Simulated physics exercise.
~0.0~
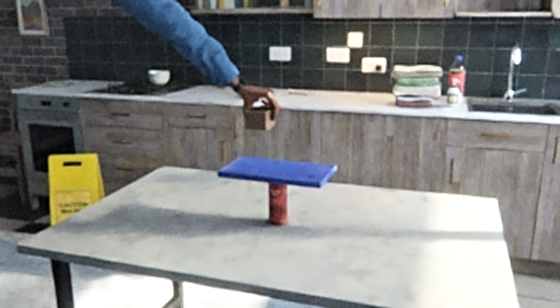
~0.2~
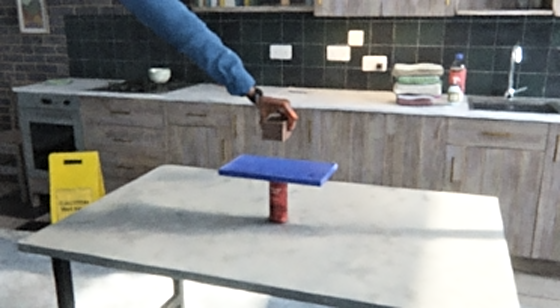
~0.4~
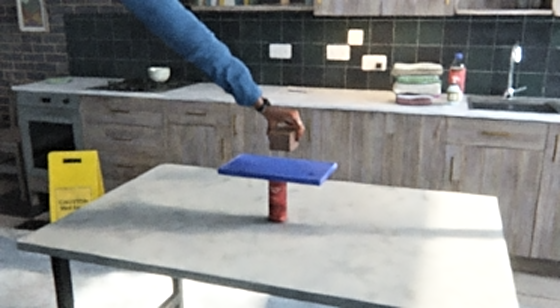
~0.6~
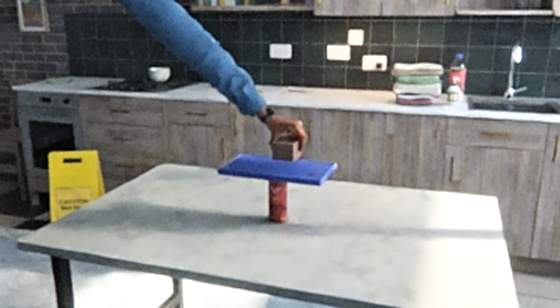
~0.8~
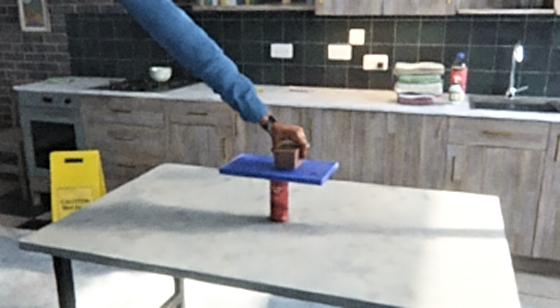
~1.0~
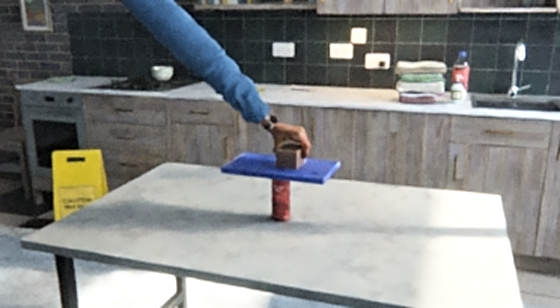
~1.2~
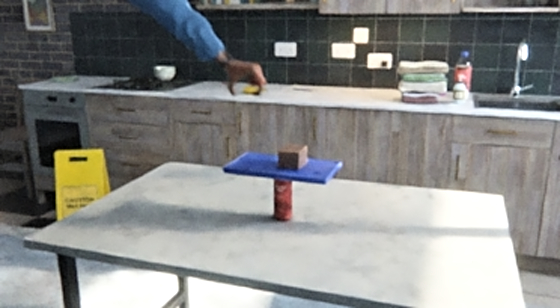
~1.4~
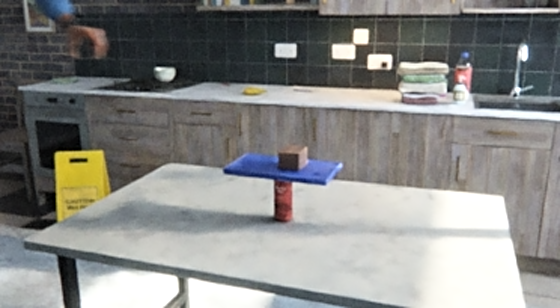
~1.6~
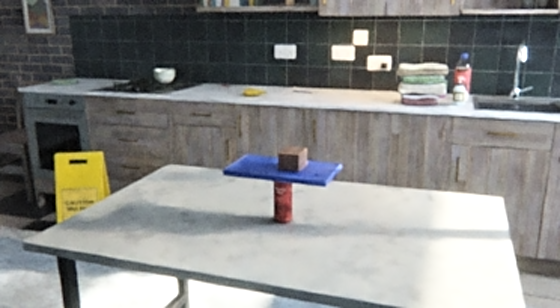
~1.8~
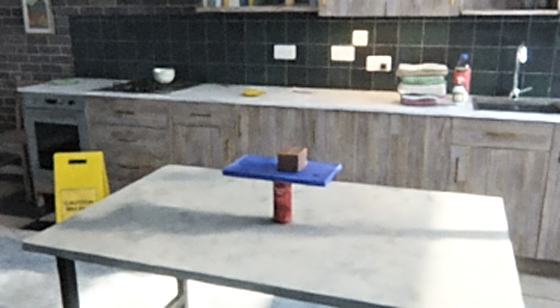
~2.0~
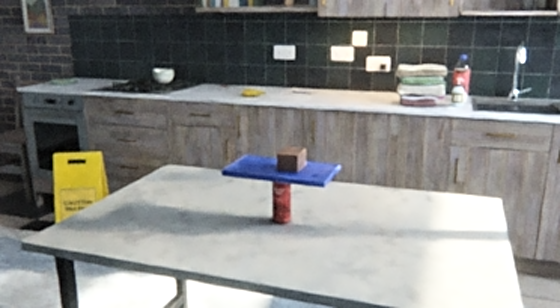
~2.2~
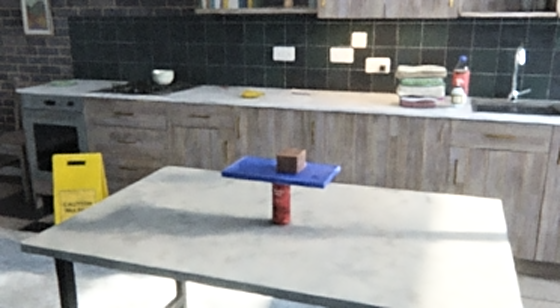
Hand lowering a brown block onto a blue tray balanced on a red can, then letting go and withdrawing as the stack holds.
